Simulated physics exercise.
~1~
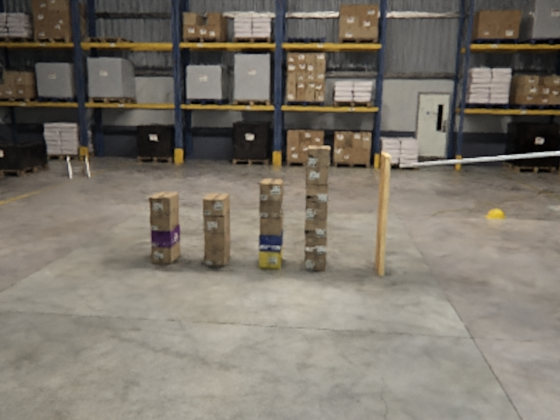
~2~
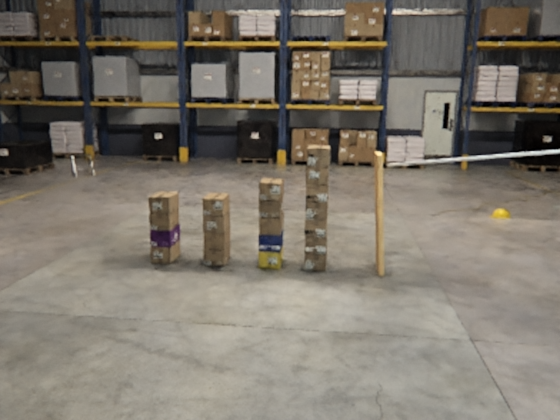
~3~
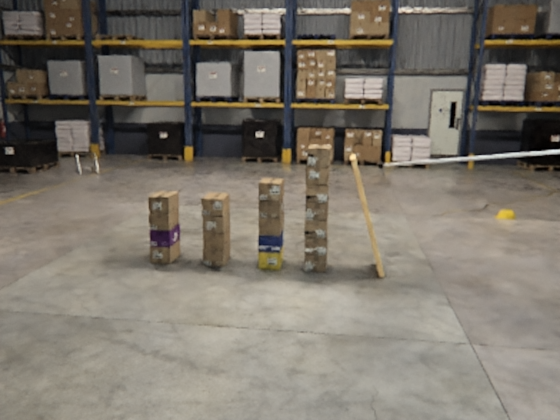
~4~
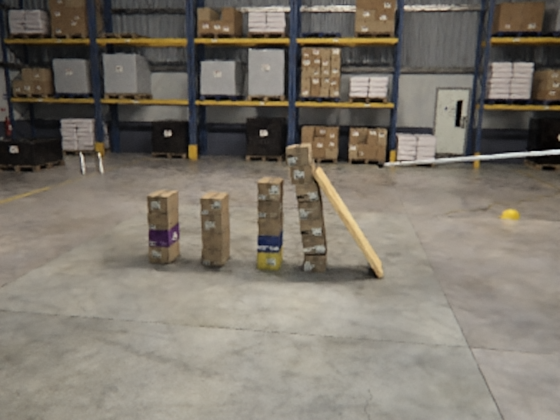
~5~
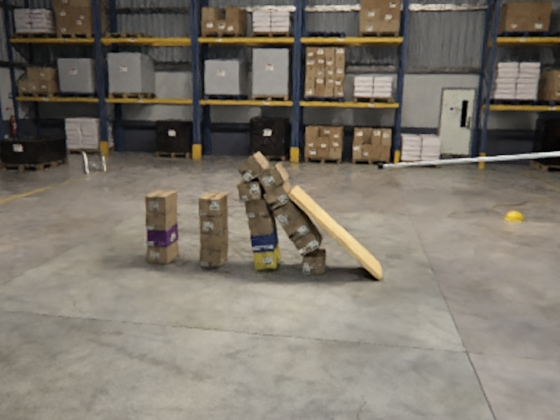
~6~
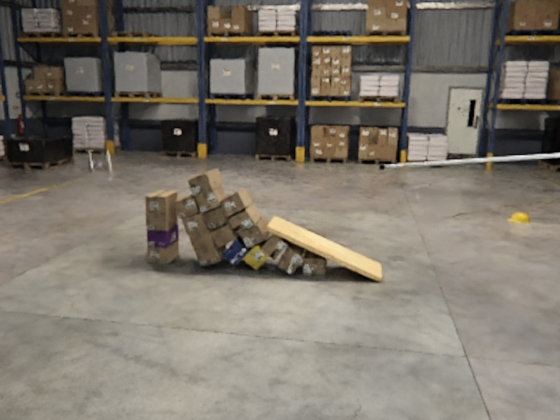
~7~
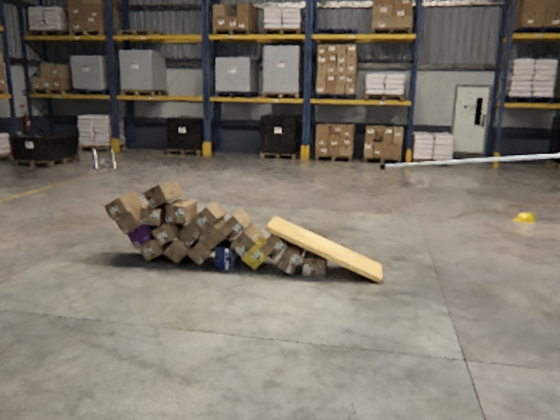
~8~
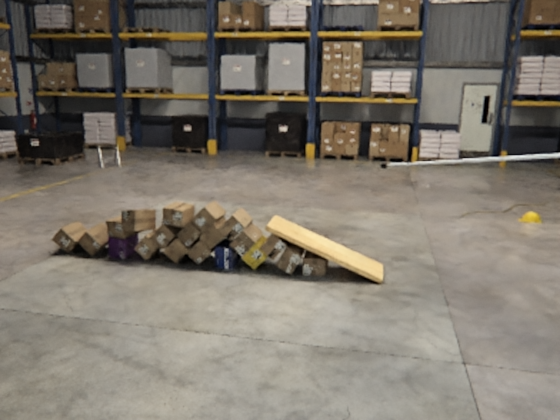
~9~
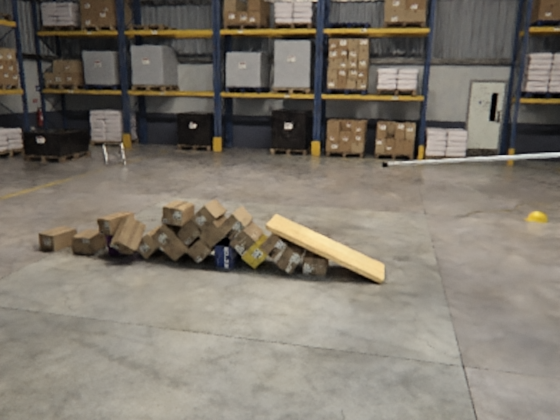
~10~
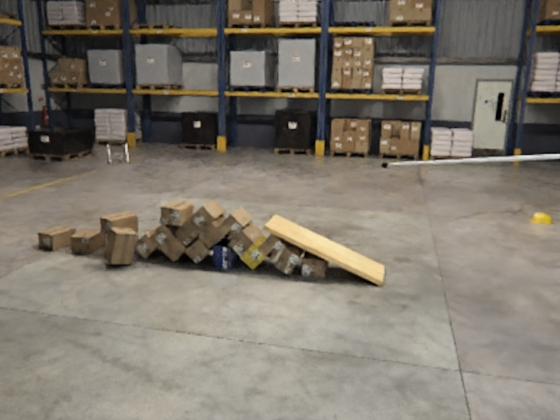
Wooden board tipping left into a row of stacked cardboard boxes in a warehouse, toppling every stack into a low heap.
